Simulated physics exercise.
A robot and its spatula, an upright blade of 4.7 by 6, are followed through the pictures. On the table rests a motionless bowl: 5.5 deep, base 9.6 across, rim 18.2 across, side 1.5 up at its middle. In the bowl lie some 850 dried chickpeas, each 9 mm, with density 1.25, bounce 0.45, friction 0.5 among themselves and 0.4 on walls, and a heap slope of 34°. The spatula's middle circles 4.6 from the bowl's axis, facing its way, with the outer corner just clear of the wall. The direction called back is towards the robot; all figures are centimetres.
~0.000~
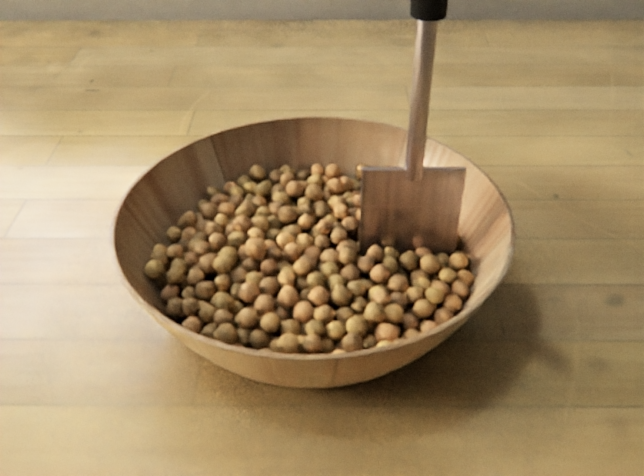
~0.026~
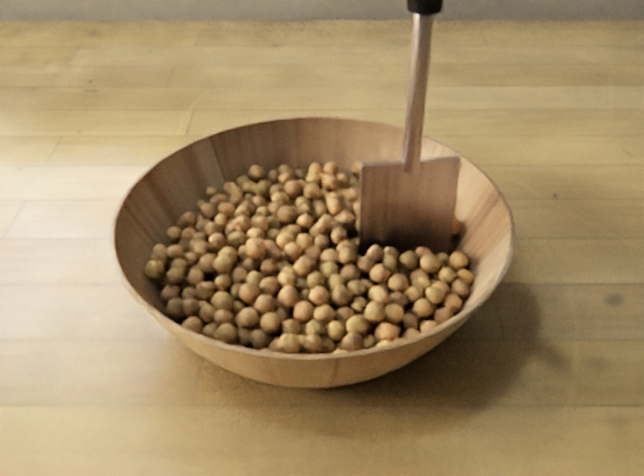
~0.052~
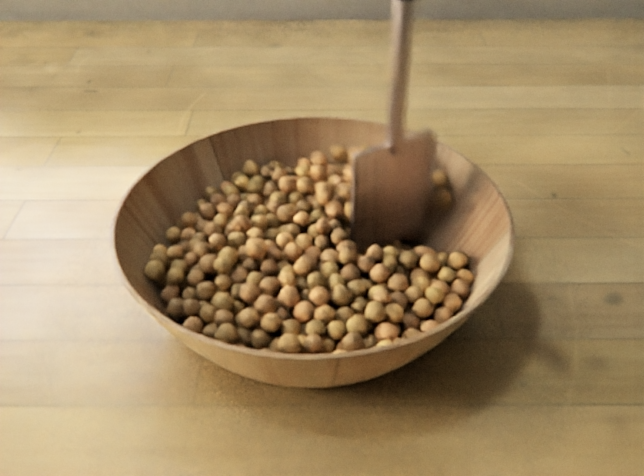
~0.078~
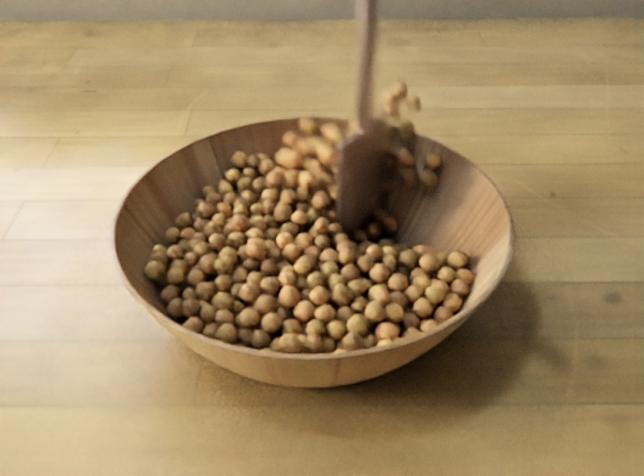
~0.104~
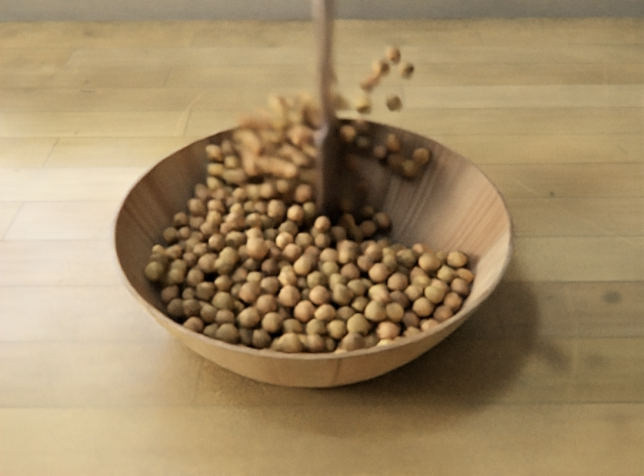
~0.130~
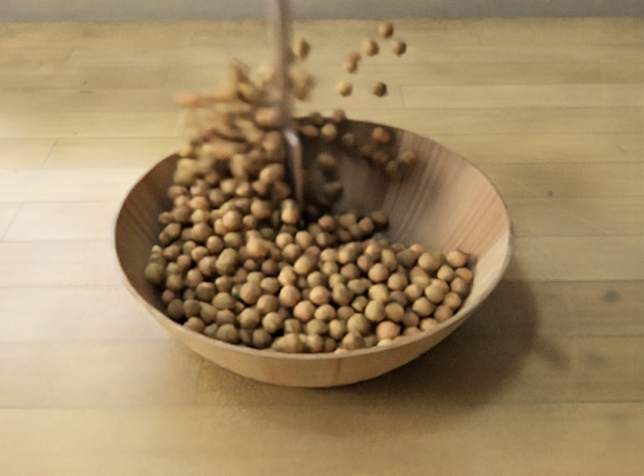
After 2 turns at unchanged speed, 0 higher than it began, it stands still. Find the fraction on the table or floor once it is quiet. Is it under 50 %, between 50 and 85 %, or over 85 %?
Between 50 and 85 %.
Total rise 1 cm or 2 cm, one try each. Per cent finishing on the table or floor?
50 and 40 %.
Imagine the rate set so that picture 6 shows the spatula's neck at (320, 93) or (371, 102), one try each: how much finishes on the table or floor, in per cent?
So, roughly 55 percent the first time and 35 percent the second.
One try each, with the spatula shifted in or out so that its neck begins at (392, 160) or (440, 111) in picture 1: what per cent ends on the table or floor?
Near 55 and 30 in a hundred, one try each.
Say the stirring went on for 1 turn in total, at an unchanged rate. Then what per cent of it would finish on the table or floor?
I'd expect around 45 per cent.
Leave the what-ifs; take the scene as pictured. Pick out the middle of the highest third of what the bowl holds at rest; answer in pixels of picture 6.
In the final view it lies around (354, 260).
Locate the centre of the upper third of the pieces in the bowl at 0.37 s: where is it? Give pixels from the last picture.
The top third is centred near (445, 209) in the last picture.
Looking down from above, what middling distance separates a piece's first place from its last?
Some 27 centimetres or so.
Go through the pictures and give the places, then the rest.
The first picture shows the spatula neck at (417, 139), 0° round; upper third of the load around (305, 254), from x 155 to 465, top at y 170; 850 in the bowl.
The second picture shows the spatula neck at (414, 132), 8° round; upper third of the load around (307, 250), from x 155 to 465, top at y 170.
The third picture shows the spatula neck at (397, 113), 31° round; upper third of the load around (318, 235), from x 155 to 465, top at y 140.
The fourth picture shows the spatula neck at (365, 99), 56° round; upper third of the load around (312, 219), from x 155 to 465, top at y 90.
The fifth picture shows the spatula neck at (325, 93), 82° round; upper third of the load around (290, 198), from x 155 to 465, top at y 55; 843 in the bowl, 7 in flight or on the tool.
The sixth picture shows the spatula neck at (284, 95), 107° round; upper third of the load around (252, 184), from x 155 to 465, top at y 30; 828 in the bowl, 22 in flight or on the tool.
After 0.37 s, 344° round, highest piece 10 above the table; 544 in the bowl, 164 on the table or floor, 142 in flight or on the tool.
After 0.62 s, 222° round, highest piece 9 above the table; 429 on the table or floor, 373 in the bowl, 48 in flight or on the tool.
After 0.94 s, 0° round, highest piece 6 above the table; 529 on the table or floor, 321 in the bowl.
After 1.64 s, 0° round, highest piece 4 above the table; 529 on the table or floor, 321 in the bowl.
In the end, 529 on the table or floor, 321 in the bowl. That is 62 % on the table or floor.
